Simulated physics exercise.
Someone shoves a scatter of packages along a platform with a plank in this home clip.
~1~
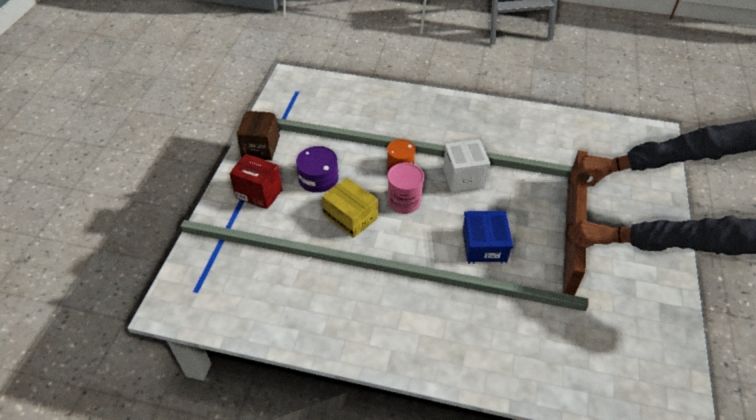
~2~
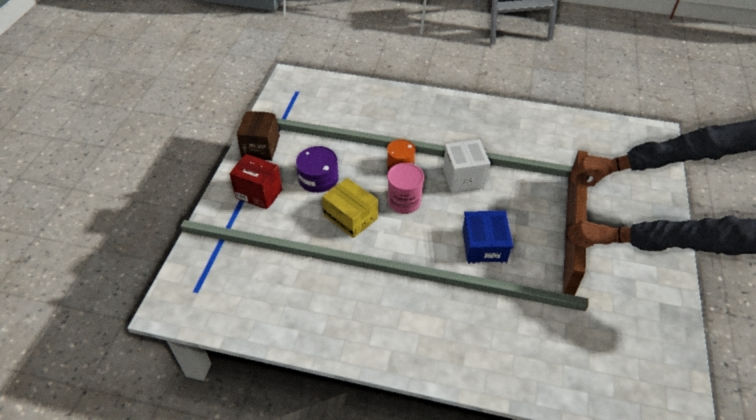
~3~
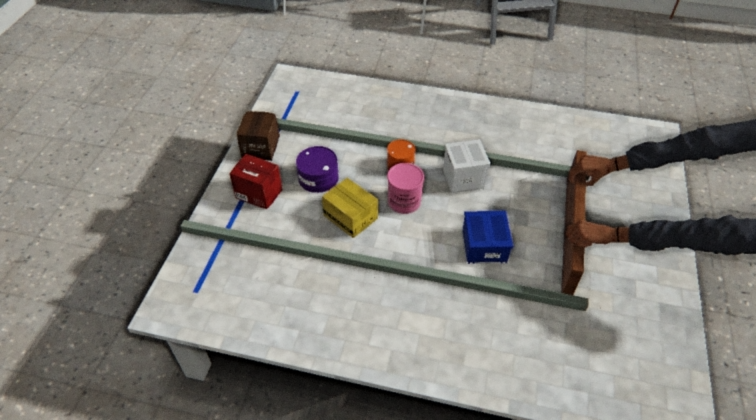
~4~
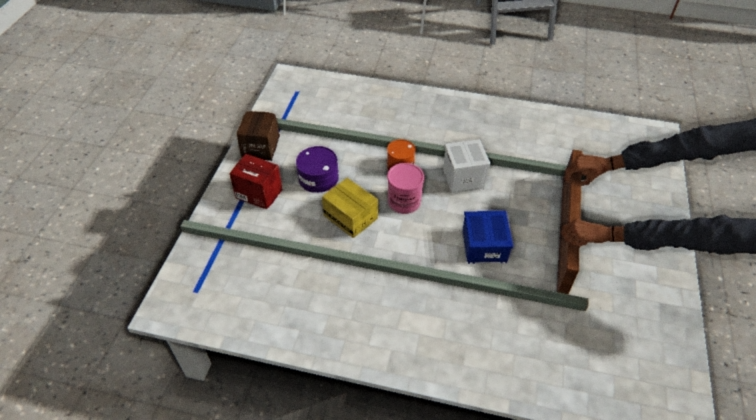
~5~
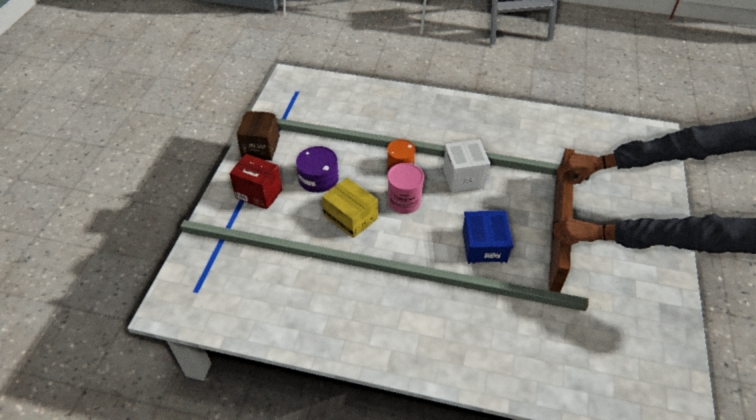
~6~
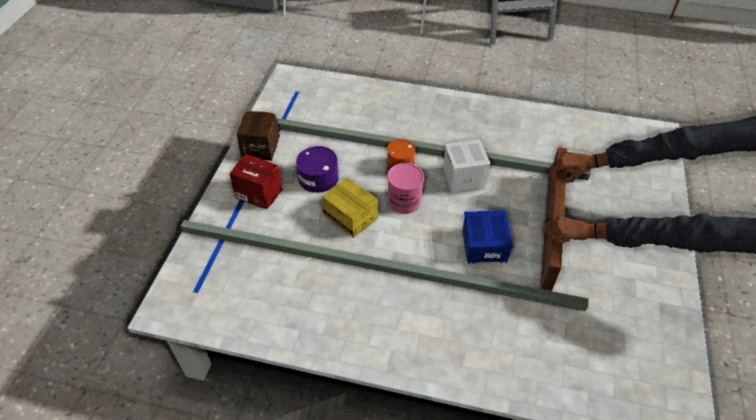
Two hands gripped a brown plank at the right of a pale table and slid it slightly left between two green rails, while the scattered boxes and round canisters in front of it stayed still.
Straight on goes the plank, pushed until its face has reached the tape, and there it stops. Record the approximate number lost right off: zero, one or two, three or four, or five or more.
In the end, the drop-off count sits at five or above.
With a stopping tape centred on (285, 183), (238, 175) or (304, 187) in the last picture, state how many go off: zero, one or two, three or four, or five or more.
In the order of the places given: 1 or 2; at least five; just one or two.
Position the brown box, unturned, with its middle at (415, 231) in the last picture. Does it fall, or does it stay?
Note: Brown box leaves the top.
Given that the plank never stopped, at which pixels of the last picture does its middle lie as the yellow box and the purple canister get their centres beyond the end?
Approx. (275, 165) / approx. (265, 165) for the other.
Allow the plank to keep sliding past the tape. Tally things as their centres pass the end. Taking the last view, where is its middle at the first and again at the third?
At (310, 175) for the first, at (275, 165) for the third.
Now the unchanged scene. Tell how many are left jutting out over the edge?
Counting them gives 0.
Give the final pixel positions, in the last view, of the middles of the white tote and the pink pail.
Taking them in turn, first comes (254, 127), then (239, 157).
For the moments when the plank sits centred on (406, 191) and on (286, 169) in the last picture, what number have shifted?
Counts: 5 and 8.
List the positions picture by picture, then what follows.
In the first frame, brown box (259, 136); red parcel (257, 182); purple canister (318, 169); plank (576, 220); tape (254, 177).
In the second frame, red parcel (257, 182); orange canister (401, 158).
In the third frame, purple canister (318, 169); blue tote (486, 237).
In the fourth frame, brown box (259, 136); white tote (465, 167).
In the fifth frame, red parcel (257, 182); plank (562, 218).
In the sixth frame, brown box (259, 136); red parcel (257, 182); purple canister (318, 169); plank (554, 217); tape (254, 177).
Soon after, none off yet; brown box at rest near (259, 136); red parcel at rest near (257, 182); purple canister at rest near (318, 169).
In the end, the number that fall off is five or more; gone, orange canister, yellow box, purple canister, red parcel and brown box.
